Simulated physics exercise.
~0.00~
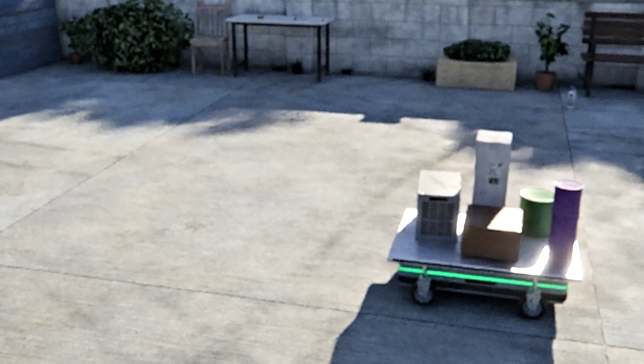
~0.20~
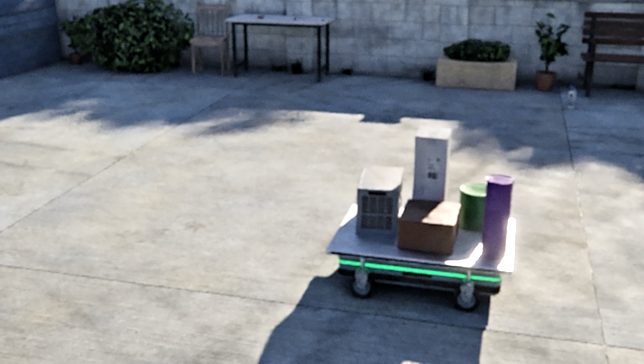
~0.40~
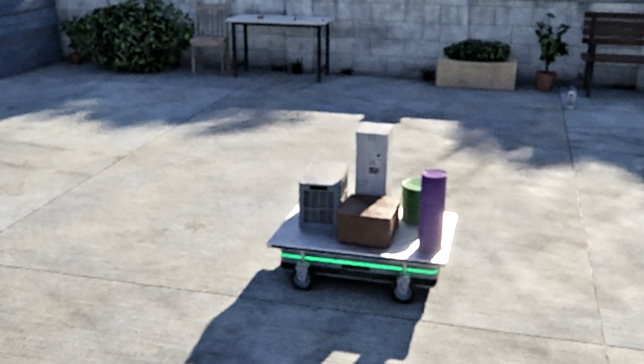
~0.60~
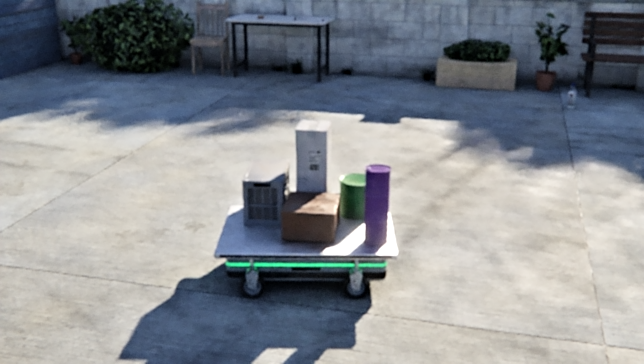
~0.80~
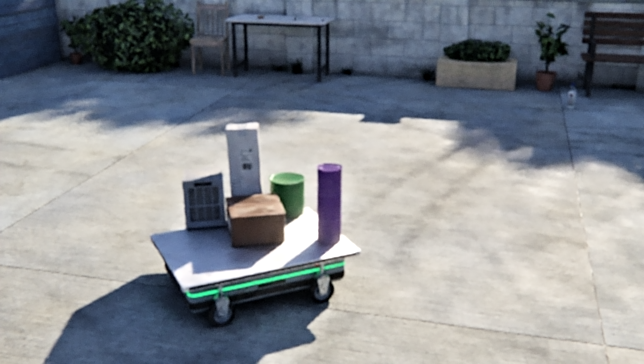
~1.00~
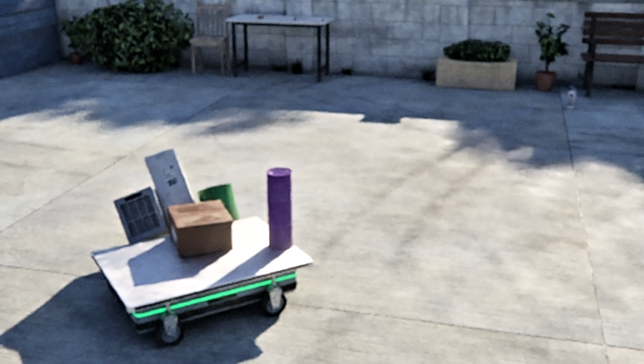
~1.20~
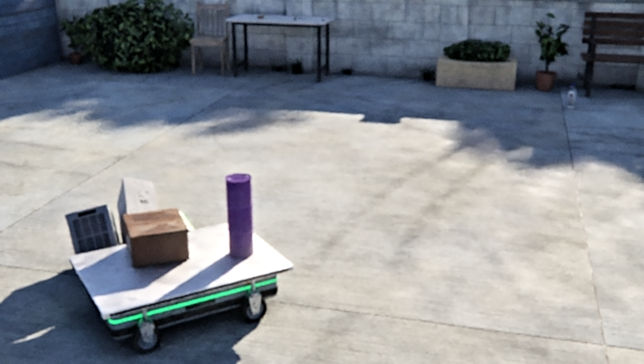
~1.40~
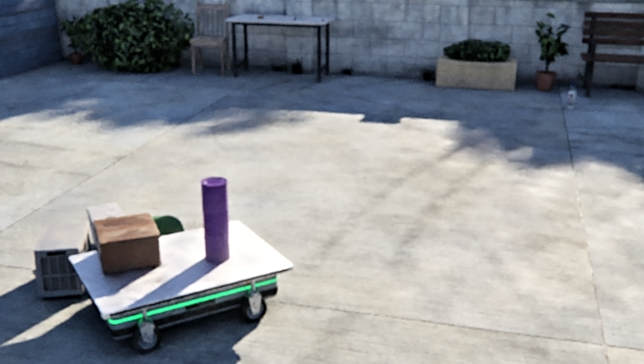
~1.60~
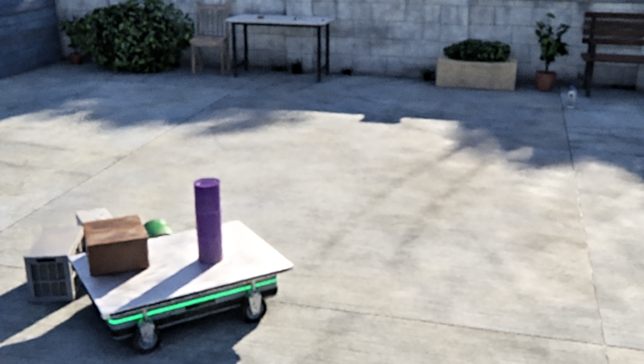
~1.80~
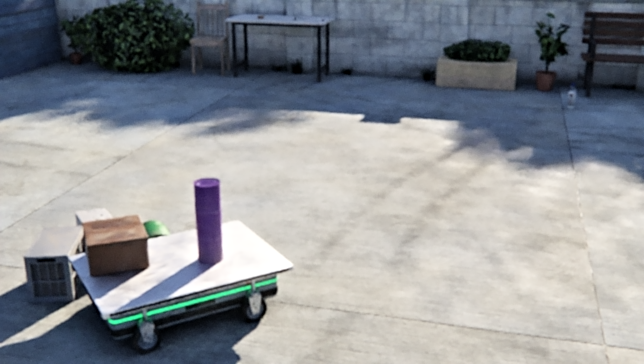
Flat cart gliding left across a sunlit yard and turning, shedding crate, white box and green pail, brown box and purple cylinder staying aboard.
